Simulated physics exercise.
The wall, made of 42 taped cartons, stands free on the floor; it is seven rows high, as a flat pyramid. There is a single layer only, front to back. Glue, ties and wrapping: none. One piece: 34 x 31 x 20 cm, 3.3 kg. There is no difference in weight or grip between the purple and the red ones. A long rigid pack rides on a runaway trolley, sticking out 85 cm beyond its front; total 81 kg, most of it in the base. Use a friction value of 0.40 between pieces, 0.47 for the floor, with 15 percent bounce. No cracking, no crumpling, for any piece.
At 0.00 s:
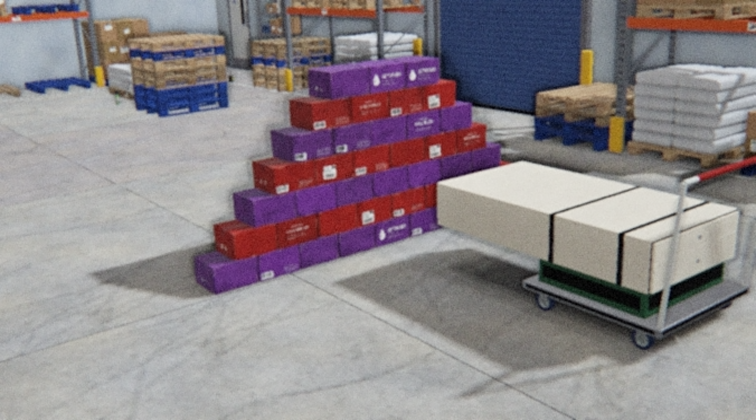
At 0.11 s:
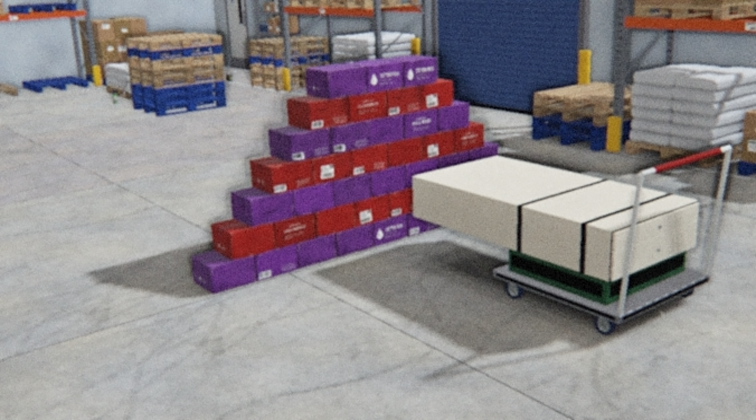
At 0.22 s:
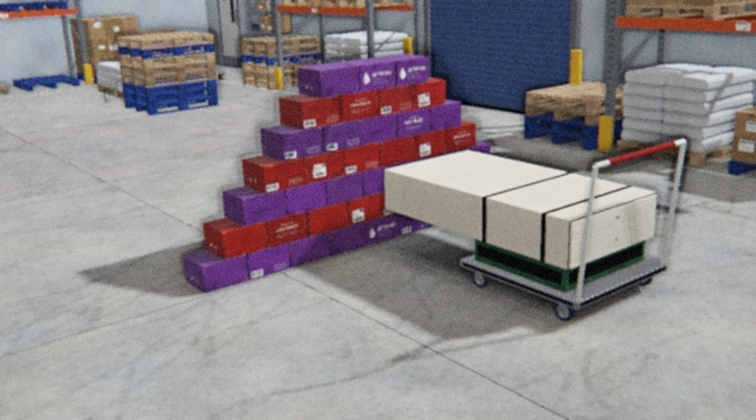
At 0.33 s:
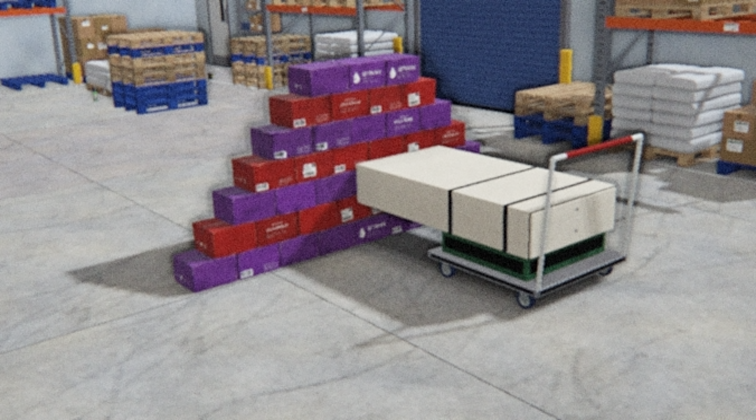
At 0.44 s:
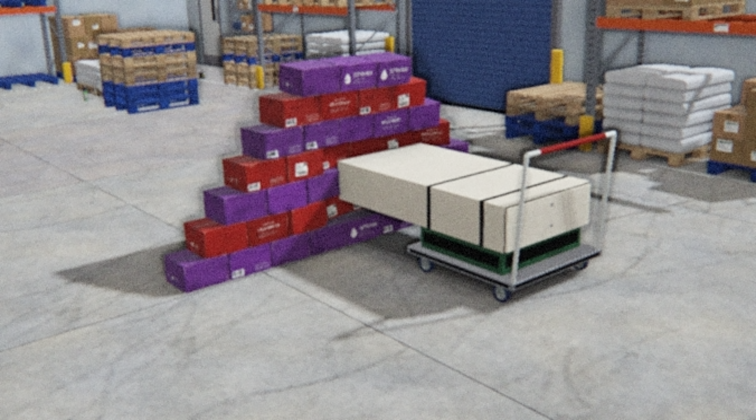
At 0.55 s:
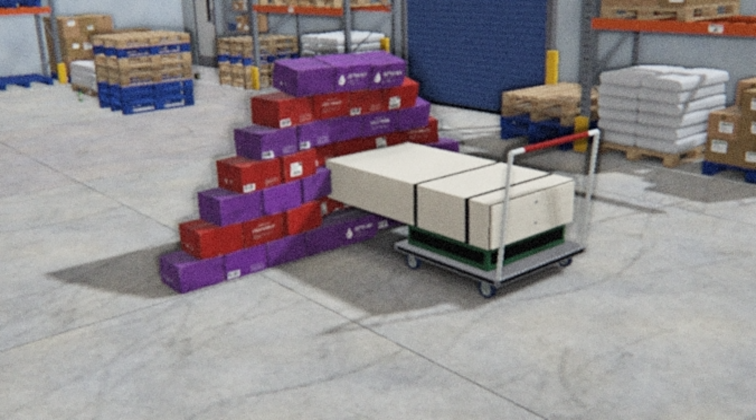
A stepped pyramid of purple and red cartons stands on the pale concrete floor of a warehouse, seen from slightly above, with pallets, racking and a blue shutter behind. To its right, a flat trolley with a red-topped handle carries a long cream block with black straps on a green base. As the camera pans slightly, the trolley rolls left, and the block pushes into the cartons, shifting and tilting several slightly.
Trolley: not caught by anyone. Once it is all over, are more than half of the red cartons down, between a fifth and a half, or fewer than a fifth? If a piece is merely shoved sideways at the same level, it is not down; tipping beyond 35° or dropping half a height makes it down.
Of the red cartons, more than half end down.
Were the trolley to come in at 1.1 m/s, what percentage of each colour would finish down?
Purple 0%, red 0%.
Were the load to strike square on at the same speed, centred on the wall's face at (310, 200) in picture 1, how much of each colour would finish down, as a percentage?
The purple ones would be 50 per cent down and the red ones 70 per cent.
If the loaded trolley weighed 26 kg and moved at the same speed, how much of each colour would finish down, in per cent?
Down by colour: Purple 0, red 0 per cent.
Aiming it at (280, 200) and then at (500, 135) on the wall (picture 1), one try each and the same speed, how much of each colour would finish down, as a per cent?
You'd get purple at 10 followed by 20, and red at 10 followed by 20 percent.
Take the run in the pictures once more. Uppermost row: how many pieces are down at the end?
Count: 3.
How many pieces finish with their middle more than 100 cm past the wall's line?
12 or so.
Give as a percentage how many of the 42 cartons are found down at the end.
Something close to 60 percent of them.
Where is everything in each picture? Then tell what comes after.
In the first picture (pixels give the middle of a visible side; the camera pans a little), load (443, 197) 69 cm short of the wall; top red carton (407, 102); top purple carton (350, 84); none has stirred.
In the second picture, load (418, 190) 45 cm short of the wall; top red carton (405, 101).
In the third picture, load (389, 183) 21 cm short of the wall; top red carton (397, 100).
In the fourth picture, load (361, 177) 21 mm into the wall's line; top red carton (387, 100); movement in 9 of them.
In the fifth picture, load (342, 174) 15 cm into the wall's line; top red carton (376, 101) 5° from how it stood; top purple carton (321, 81) 4° from how it stood; steepest lean 5°, the carton at (425, 117); movement in 24 of them.
In the sixth picture, load 25 cm into the wall's line; top red carton (367, 102) 12° from how it stood; top purple carton (316, 82) 9° from how it stood; steepest lean 13°, the carton at (414, 118); movement in 30 of them.
After 0.78 s, load 39 cm past the wall's line, still rolling; 4 of the 18 red cartons down (8 of 42 in all colours); top red carton 29° from how it stood, 10 cm lower; top purple carton 15° from how it stood.
After 1.12 s, load 48 cm past the wall's line, stopped; 10 of the 18 red cartons down (21 of 42 in all colours); top red carton 5° from how it stood, 33 cm lower; top purple carton 45° from how it stood, 17 cm lower.
After 1.74 s, load 35 cm past the wall's line, still rolling; 13 of the 18 red cartons down (26 of 42 in all colours); top red carton 57° from how it stood, 65 cm lower; top purple carton 19° from how it stood, 87 cm lower.
In the end (3.3 s), load 14 cm past the wall's line, stopped; 13 of the 18 red cartons down (26 of 42 in all colours); top red carton 71 cm lower; top purple carton 91 cm lower. That is 72 per cent. From the last view, middles, top red carton near (326, 173), top purple carton near (279, 190).
